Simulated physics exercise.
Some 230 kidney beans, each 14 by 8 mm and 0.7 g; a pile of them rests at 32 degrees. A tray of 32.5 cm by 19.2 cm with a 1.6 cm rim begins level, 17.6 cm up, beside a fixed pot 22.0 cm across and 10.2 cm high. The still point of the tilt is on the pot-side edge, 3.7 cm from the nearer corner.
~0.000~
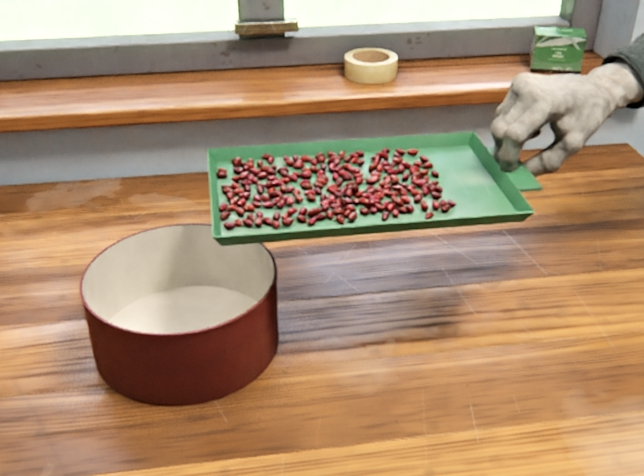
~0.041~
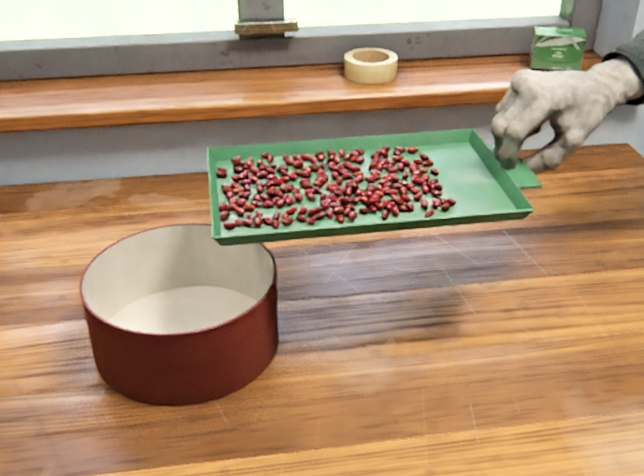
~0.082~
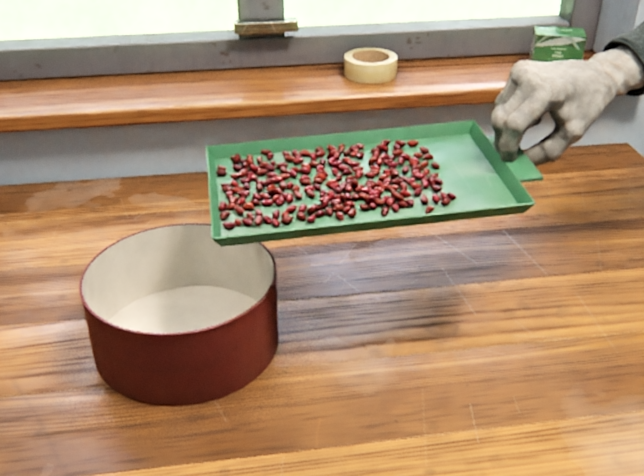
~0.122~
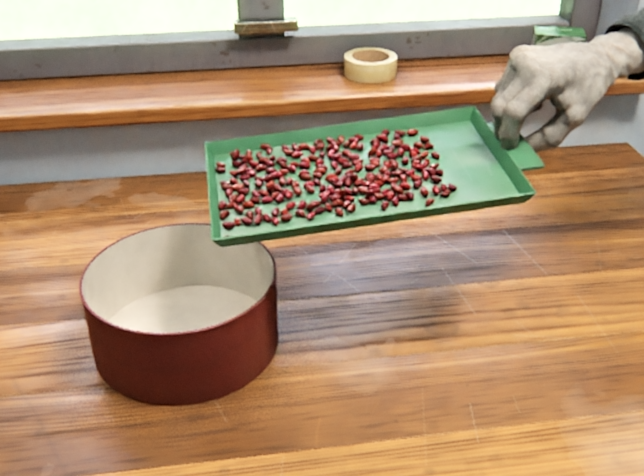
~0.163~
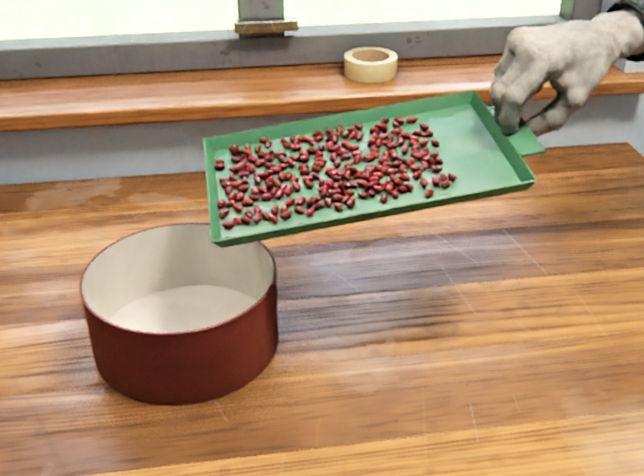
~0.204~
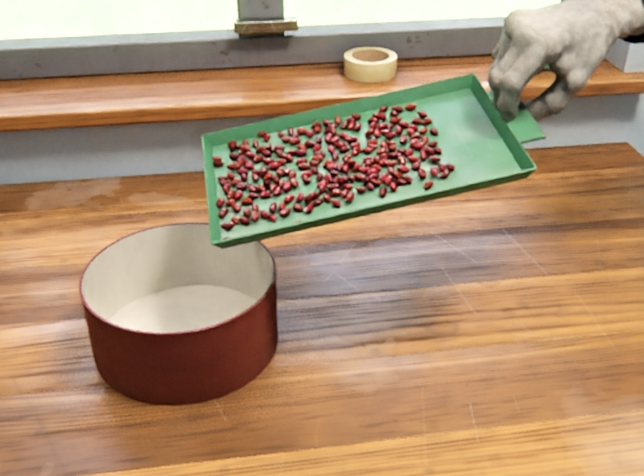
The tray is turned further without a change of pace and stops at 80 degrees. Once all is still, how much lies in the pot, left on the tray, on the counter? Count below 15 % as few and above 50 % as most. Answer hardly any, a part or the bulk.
Pot the bulk, tray hardly any, counter a part.
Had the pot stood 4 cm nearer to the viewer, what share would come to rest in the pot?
It would be near 100 per cent.
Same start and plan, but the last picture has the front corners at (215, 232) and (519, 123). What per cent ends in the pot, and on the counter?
Pot 80, counter 20.
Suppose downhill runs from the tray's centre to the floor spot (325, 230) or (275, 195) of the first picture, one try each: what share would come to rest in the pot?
About 50 and 90 per cent.
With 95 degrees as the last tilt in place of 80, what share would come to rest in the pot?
In that case some 80 per cent.
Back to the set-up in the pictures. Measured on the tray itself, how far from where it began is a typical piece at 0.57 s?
Roughly 7 cm.
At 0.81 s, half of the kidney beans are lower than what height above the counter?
Roughly 16 cm.
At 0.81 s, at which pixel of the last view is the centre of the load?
Near (204, 256).
Then, at 0.57 s, tilt 45 degrees; the tray holds 100 %, the pot 0 %.
After 0.81 s, tilt 67 degrees; the tray holds 45 %, the pot 20 %.
After 1.17 s, tilt 80 degrees; the tray holds 0 %, the pot 75 %.
By 2.1 s all is still; pot 80 %, tray 0 %, counter 20 %.
